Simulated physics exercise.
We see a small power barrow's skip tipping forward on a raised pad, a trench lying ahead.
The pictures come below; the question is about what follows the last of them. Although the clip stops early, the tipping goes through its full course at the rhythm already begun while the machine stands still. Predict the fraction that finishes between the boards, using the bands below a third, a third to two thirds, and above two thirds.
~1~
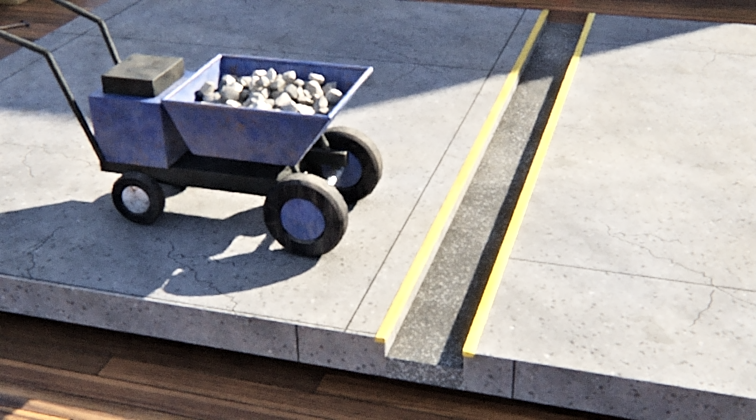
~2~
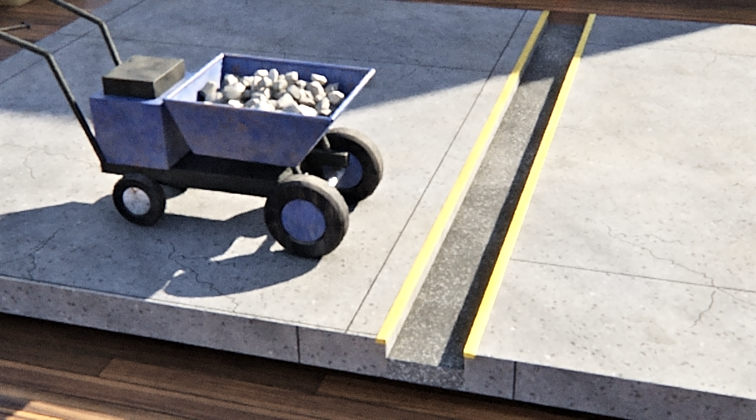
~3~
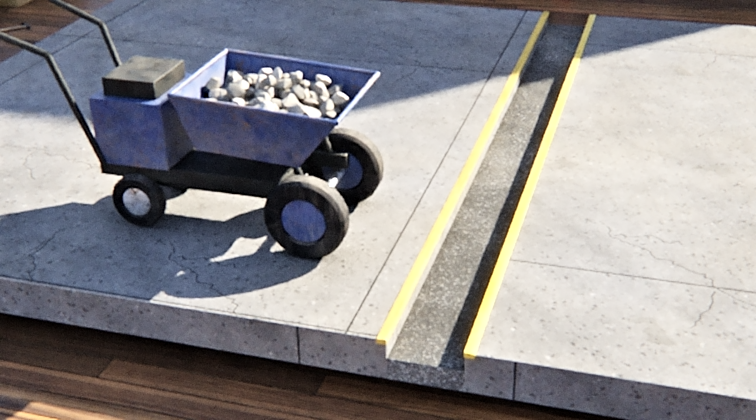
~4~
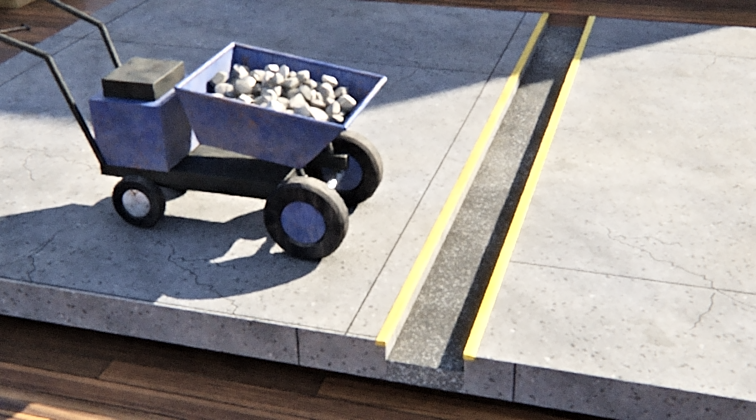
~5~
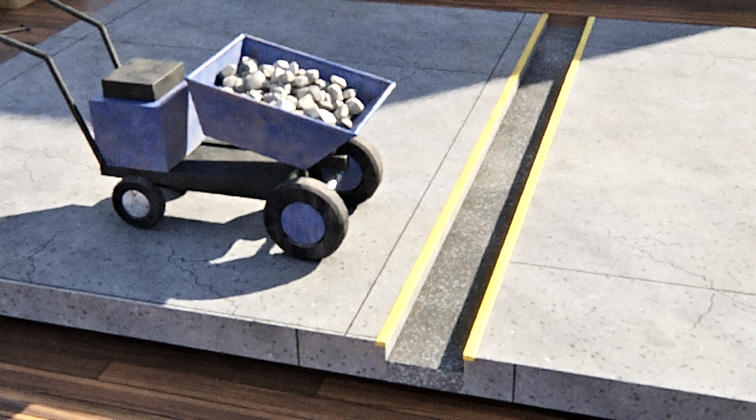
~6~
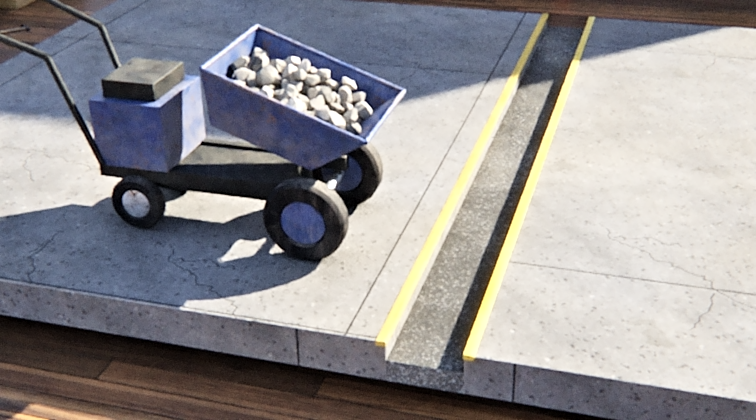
Honestly, the trench gets beyond two-thirds of the load.
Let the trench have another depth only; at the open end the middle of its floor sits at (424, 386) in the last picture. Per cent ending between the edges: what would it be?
Something close to 100 per cent.
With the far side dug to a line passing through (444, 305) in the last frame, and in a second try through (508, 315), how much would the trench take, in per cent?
40 and 90 percent.
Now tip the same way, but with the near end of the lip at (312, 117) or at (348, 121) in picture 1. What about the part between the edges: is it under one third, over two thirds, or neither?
First: Beyond two thirds. Second: More than two thirds.
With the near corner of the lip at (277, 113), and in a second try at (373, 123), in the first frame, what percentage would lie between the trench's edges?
50 per cent, then 40 per cent.
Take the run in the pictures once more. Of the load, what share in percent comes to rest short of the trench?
Share: Near 0 %.
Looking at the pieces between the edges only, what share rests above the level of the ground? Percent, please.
Around 40 per cent.
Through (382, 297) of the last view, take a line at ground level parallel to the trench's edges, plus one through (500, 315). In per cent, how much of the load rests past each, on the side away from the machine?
In order: 90 percent, then 10 percent.
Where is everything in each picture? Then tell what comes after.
The first frame shows lip of the skip at (328, 119), level; top of the load at (264, 93), broken stones; first edge of the trench at (402, 295); far edge at (484, 308), the trench over half as wide as the skip, and shallow for its width.
The second frame shows lip of the skip at (331, 120), level; top of the load at (266, 93).
The third frame shows lip of the skip at (336, 123), tipped barely; top of the load at (270, 92).
The fourth frame shows lip of the skip at (344, 129), tipped a little; top of the load at (269, 94).
The fifth frame shows lip of the skip at (354, 135), tipped a little; top of the load at (262, 84).
The sixth frame shows lip of the skip at (365, 143), tipped clearly; top of the load at (273, 79); first edge of the trench at (402, 299); far edge at (485, 311).
Soon, skip tipped steeply; all in the skip.
A while on, skip tipped right over; most in the skip; about a quarter in or heaped over the trench; a stray few falling.
Towards the end, skip tipped right over; a small part in the skip; a stray few short of the trench; most in or heaped over the trench; a small part beyond it.
Finally, skip tipped right over; a small part in the skip; a stray few short of the trench; most in or heaped over the trench; a small part beyond it.
